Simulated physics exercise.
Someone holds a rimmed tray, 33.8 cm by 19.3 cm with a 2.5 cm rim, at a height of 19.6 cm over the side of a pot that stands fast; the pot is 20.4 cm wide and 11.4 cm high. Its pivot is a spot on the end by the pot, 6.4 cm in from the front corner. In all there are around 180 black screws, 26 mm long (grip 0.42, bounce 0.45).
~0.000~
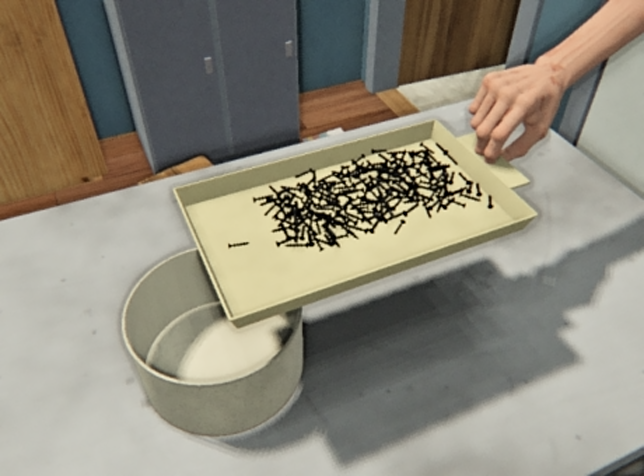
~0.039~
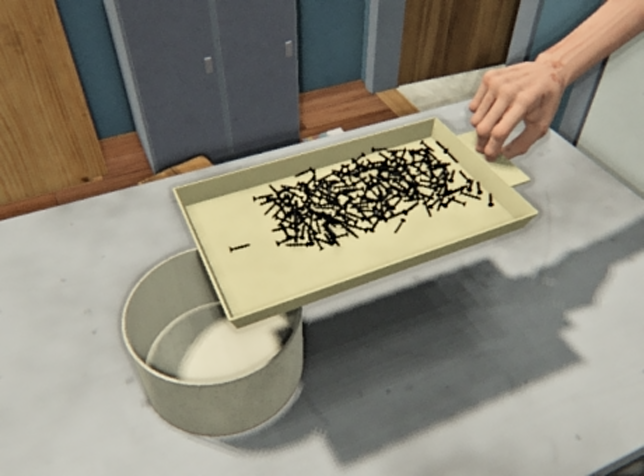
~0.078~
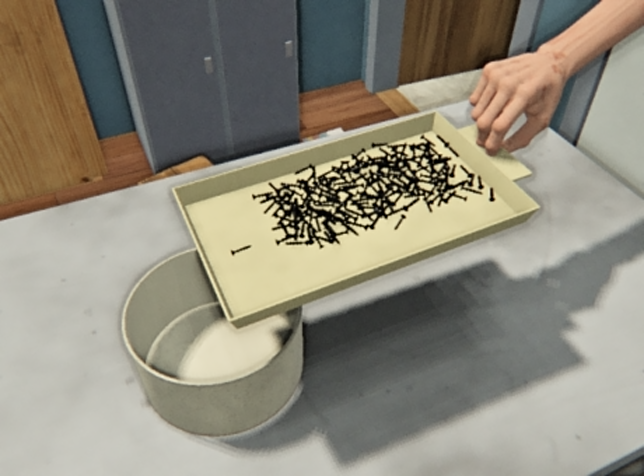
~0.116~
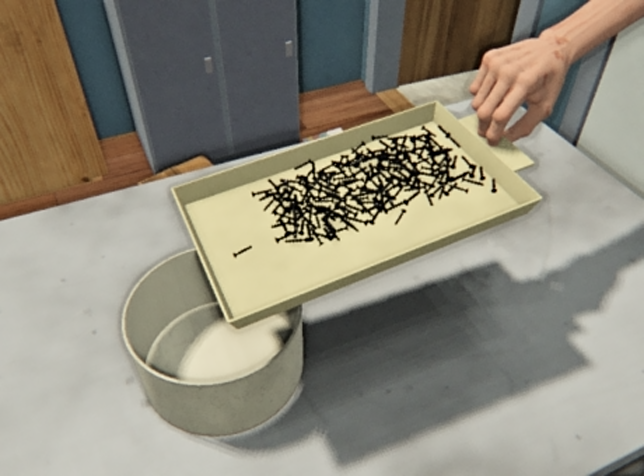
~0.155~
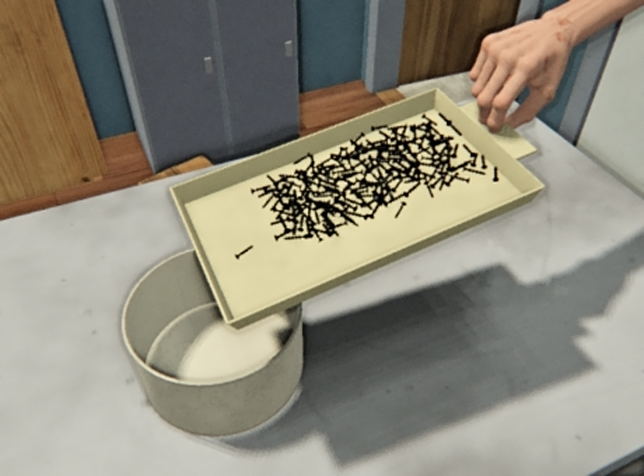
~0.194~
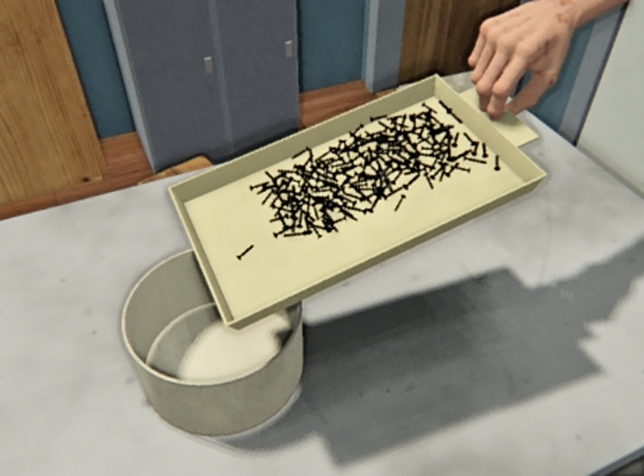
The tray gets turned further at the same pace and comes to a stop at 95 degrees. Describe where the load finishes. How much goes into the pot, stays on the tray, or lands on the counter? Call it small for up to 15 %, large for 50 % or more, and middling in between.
Pot - large, tray - small, counter - middling.
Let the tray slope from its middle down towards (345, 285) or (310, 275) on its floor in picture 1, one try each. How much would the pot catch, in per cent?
Around 20 % for the first direction, around 20 % for the second.
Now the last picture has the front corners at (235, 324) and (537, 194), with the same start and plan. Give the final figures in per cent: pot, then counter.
Final per cent - pot 20, counter 80.
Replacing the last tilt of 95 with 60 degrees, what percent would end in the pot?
That would give about 35 per cent.
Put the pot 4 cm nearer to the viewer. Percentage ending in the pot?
I'd say some 85 per cent would end up there.
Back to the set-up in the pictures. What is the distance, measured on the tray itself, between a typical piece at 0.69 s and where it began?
About 13 cm.
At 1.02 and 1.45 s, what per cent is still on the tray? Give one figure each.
About 35, 0.
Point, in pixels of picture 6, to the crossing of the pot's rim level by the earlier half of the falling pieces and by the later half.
I'd mark about (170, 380) for the first half and about (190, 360) for the second.
After 0.69 s, tilt 51 degrees; the tray holds 100 %, the pot 0 %.
After 1.02 s, tilt 77 degrees; the tray holds 35 %, the pot 25 %.
After 1.45 s, tilt 95 degrees; the tray holds 0 %, the pot 55 %.
At rest (2.5 s), pot 60 %, tray 0 %, counter 40 %.
